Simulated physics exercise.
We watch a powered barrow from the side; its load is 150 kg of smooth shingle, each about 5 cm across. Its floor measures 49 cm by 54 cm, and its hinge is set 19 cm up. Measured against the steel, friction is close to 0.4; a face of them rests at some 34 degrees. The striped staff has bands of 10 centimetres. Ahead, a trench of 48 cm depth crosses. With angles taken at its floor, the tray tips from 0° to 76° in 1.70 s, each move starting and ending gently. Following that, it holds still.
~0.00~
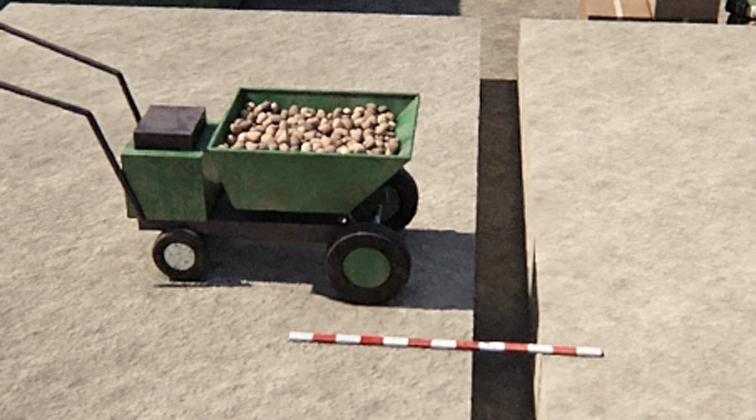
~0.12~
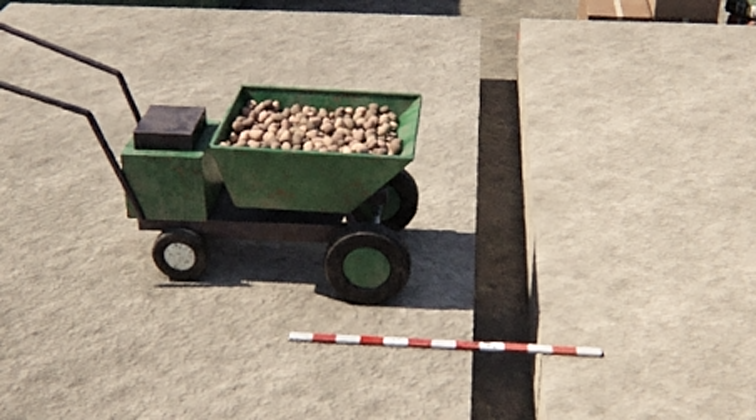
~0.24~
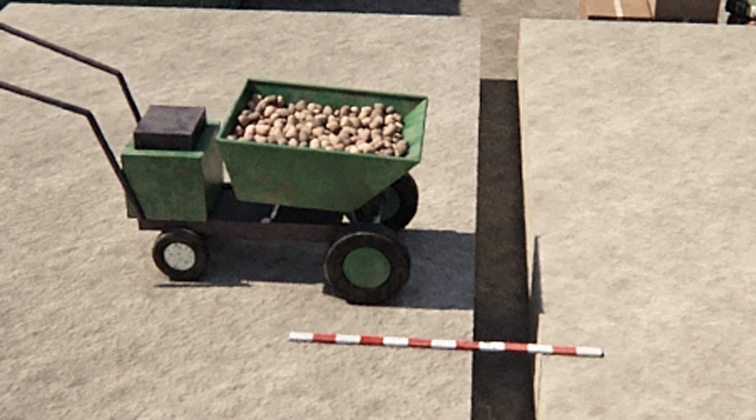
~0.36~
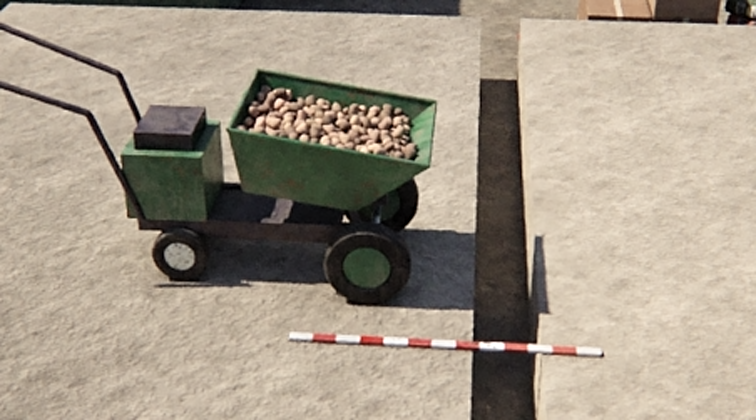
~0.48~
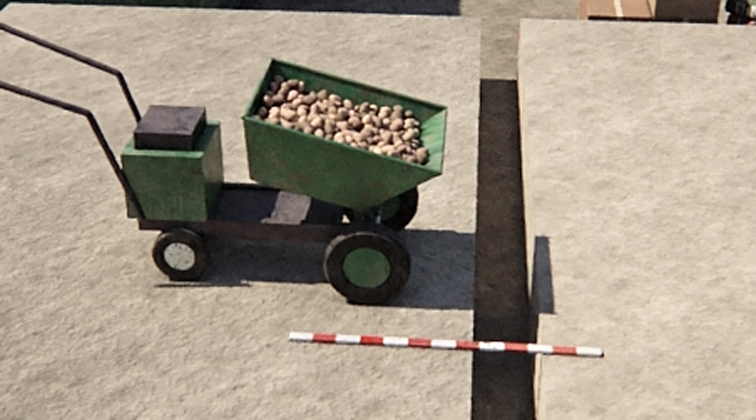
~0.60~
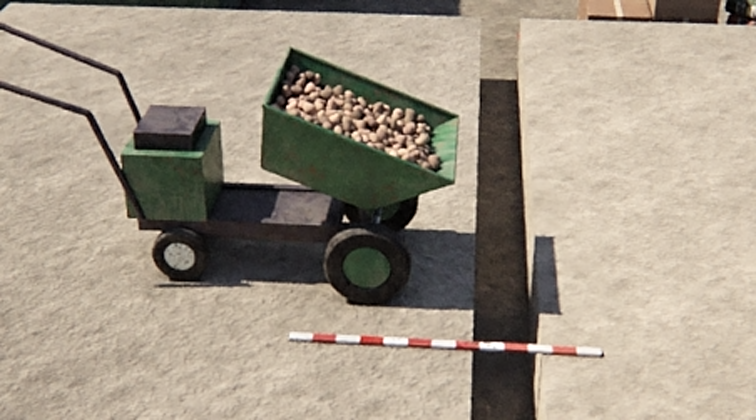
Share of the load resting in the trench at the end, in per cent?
55 per cent.
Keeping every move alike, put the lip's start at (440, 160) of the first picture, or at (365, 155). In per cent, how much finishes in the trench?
Near 25 then near 100 percent.
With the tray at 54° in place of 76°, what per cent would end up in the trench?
About 55%.
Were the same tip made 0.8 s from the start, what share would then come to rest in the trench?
My guess is near 40 percent.
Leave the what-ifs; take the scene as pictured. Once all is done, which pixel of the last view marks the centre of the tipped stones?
Their middle lands near (528, 327).
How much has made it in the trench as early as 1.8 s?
Around 40 per cent of it.
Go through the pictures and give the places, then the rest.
The tray is at 0°, its lip at (411, 158); the top of the load is at (280, 122), in the first picture.
The tray is at 1°, its lip at (413, 159); the top of the load is at (282, 120); the stones move at 0.2 m/s on average, in the second picture.
Lip at (420, 162), floor tilted 4°, highest stones at (280, 116); the stones move at 0.3 m/s on average, in the third picture.
The tray is at 9°, its lip at (430, 166); the top of the load is at (272, 103); the stones move at 0.4 m/s on average, in the fourth picture.
Lip at (442, 173), floor tilted 15°, highest stones at (279, 92); the stones move at 0.5 m/s on average, in the fifth picture.
Lip at (454, 183), floor tilted 22°, highest stones at (294, 82); the stones move at 0.5 m/s on average, in the sixth picture.
After 1.3 s the floor is at 64°; 96 % in the tray, 4 % in the trench; the foremost stones are at (526, 242).
After 1.8 s the floor is at 76°; 19 % in the tray, 39 % in the trench, 41 % past the trench; the foremost stones are at (689, 266).
After 2.2 s the floor is at 76°; 2 % in the tray, 52 % in the trench, 47 % past the trench; the foremost stones are past the picture's edge.
After 4.1 s the floor is at 76°; 0 % in the tray, 55 % in the trench, 45 % past the trench; the foremost stones are past the picture's edge.
